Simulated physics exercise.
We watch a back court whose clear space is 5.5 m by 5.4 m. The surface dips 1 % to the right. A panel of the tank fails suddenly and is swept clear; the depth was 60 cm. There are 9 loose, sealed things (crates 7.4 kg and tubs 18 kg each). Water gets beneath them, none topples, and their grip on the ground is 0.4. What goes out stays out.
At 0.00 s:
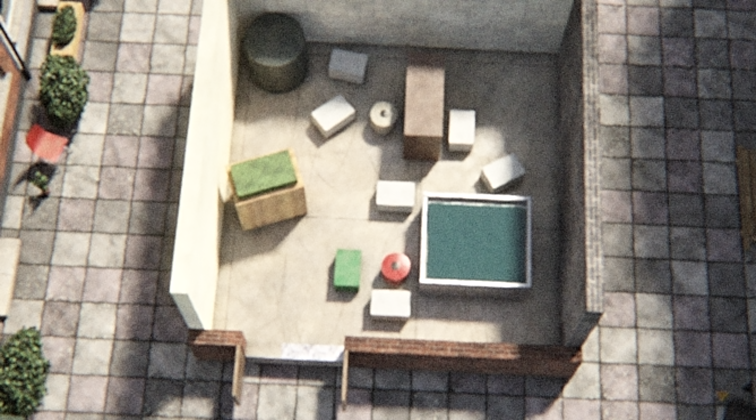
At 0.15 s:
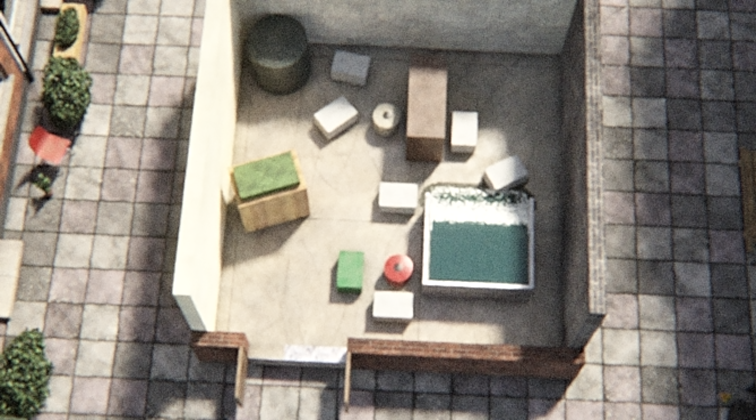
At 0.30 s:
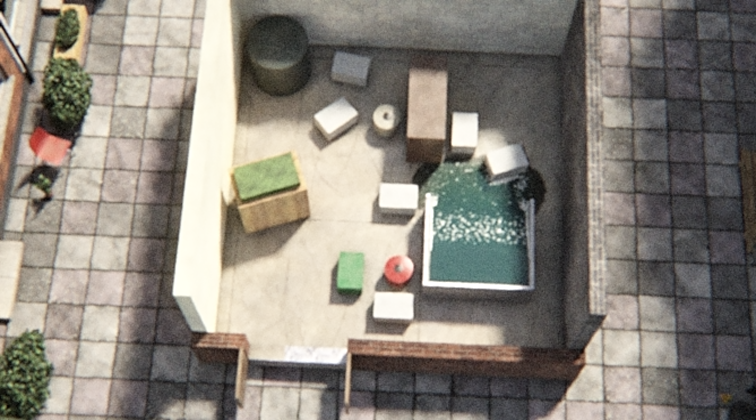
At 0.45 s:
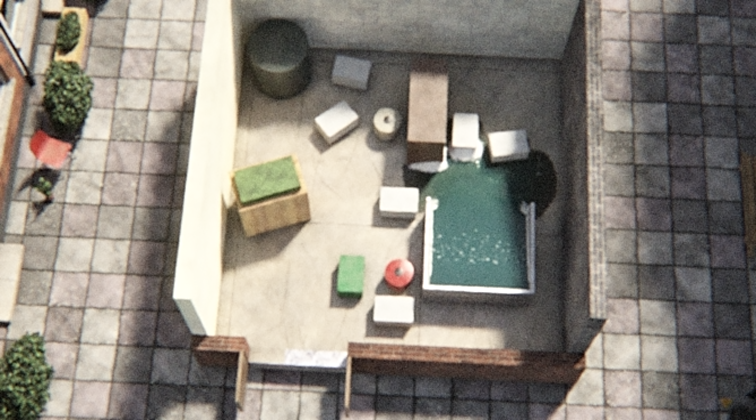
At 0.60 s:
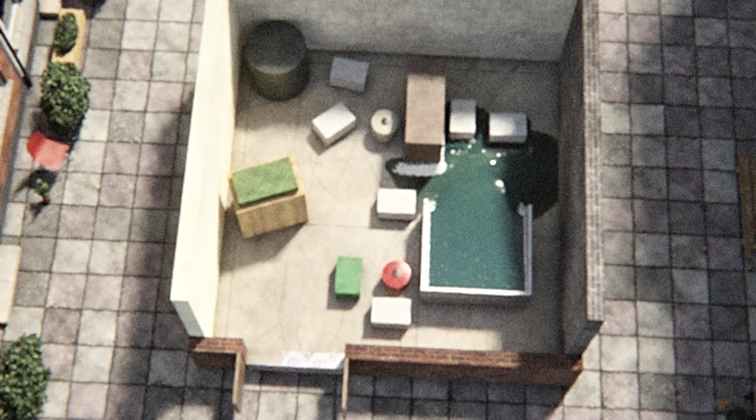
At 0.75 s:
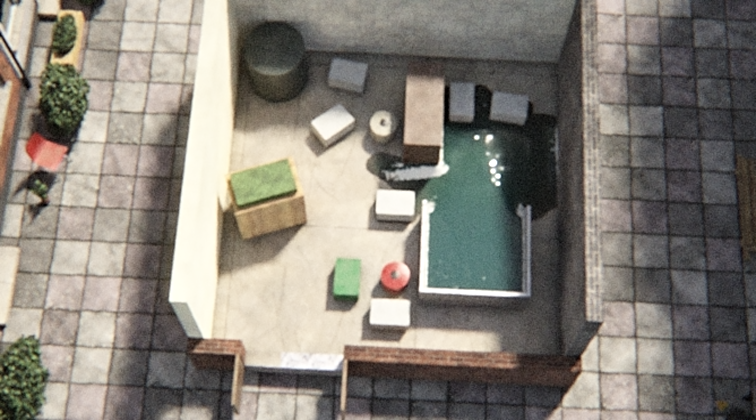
Water pours from the tank's far side and spreads, shifting two pale crates slightly.
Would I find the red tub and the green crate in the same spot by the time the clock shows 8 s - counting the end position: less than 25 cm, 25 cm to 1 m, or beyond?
Red tub barely shifts; green crate holds its place.
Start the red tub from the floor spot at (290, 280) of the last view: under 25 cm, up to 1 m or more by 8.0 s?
It holds its place.
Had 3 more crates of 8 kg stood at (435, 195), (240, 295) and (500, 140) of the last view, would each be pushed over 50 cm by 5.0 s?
In turn: More, less, past it.
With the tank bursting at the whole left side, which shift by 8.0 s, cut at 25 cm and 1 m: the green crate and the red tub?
In that case the green crate gets carried off, the red tub ends far away.
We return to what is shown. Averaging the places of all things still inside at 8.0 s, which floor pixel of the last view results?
At about (354, 206).
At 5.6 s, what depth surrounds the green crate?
Roughly 1 cm.
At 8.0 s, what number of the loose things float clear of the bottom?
5 of them.
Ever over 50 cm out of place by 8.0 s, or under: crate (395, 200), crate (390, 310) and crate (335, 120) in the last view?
In turn: More, under, more.
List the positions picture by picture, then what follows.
The first picture shows the red tub at (395, 266), on the bottom; the green crate at (348, 267) rests on the ground; 2.2 m2 under water; 0 of 9 have shifted.
The second picture shows the red tub at (398, 268), on the bottom; the green crate at (350, 269) rests on the ground; 3.0 m2 under water; 0 of 9 have shifted.
The third picture shows the red tub at (398, 269) rests on the ground; the green crate at (351, 270) rests on the ground; 3.9 m2 under water; 1 of 9 have shifted.
The fourth picture shows the red tub at (399, 272), on the bottom; the green crate at (351, 273), on the bottom; 5.0 m2 under water; 2 of 9 have shifted.
The fifth picture shows the red tub at (396, 274) rests on the ground; the green crate at (348, 275), on the bottom; 6.0 m2 under water; 2 of 9 have shifted.
The sixth picture shows the red tub at (395, 275) rests on the ground; the green crate at (347, 276), on the bottom; water covers 7.0 m2; 2 of 9 have shifted.
After 1.6 s the red tub is near (395, 275), 0.0 m from its start, aground; the green crate is near (347, 276), 0.0 m from its start, aground; 0 of 9 are out; 2 afloat.
After 3.6 s the red tub is near (395, 275), 0.0 m from its start, aground; the green crate is near (347, 276), 0.0 m from its start, aground; 0 of 9 are out; 4 afloat.
After 5.6 s the red tub is near (395, 275), 0.0 m from its start, aground; the green crate is near (347, 276), 0.0 m from its start, aground; 0 of 9 are out; 4 afloat.
After 8.0 s the red tub is near (395, 275), 0.0 m from its start, aground; the green crate is near (347, 279), 0.0 m from its start, aground; 0 of 9 are out; 5 afloat.
